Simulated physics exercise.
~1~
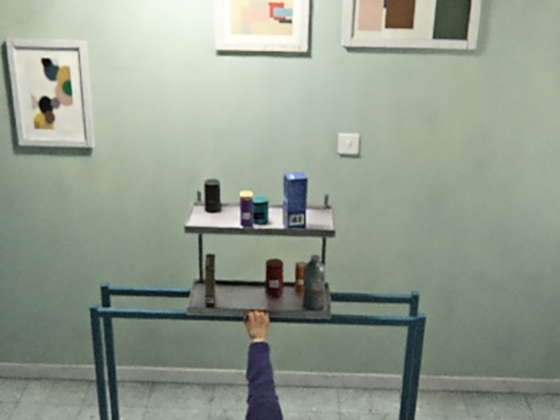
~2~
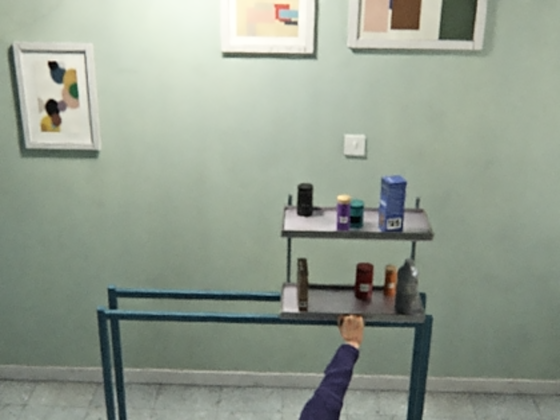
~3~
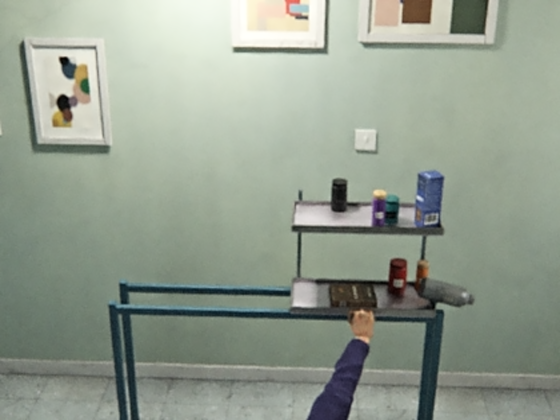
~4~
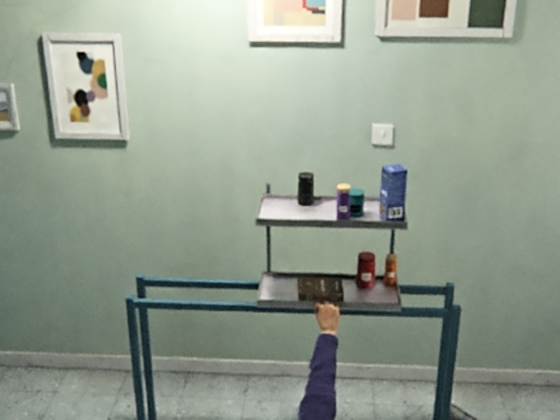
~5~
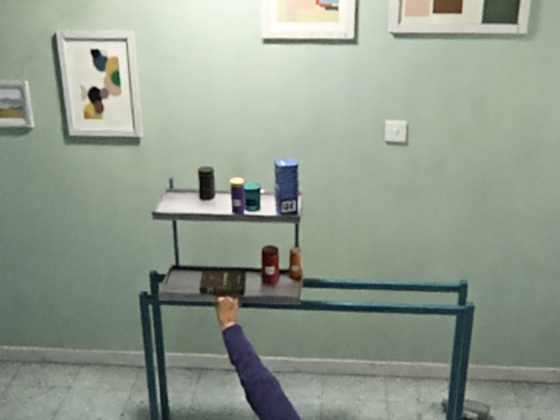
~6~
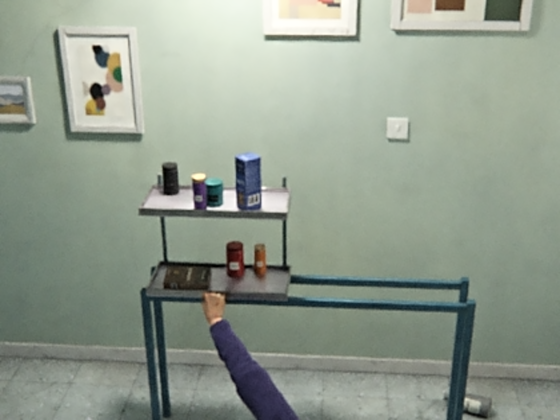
The footage shows a hand sliding a two-tier tray of jars and containers right along a blue frame, where a brown packet topples and a grey bottle tips and falls to the floor, then pushing it left to the far end, the other items still upright.
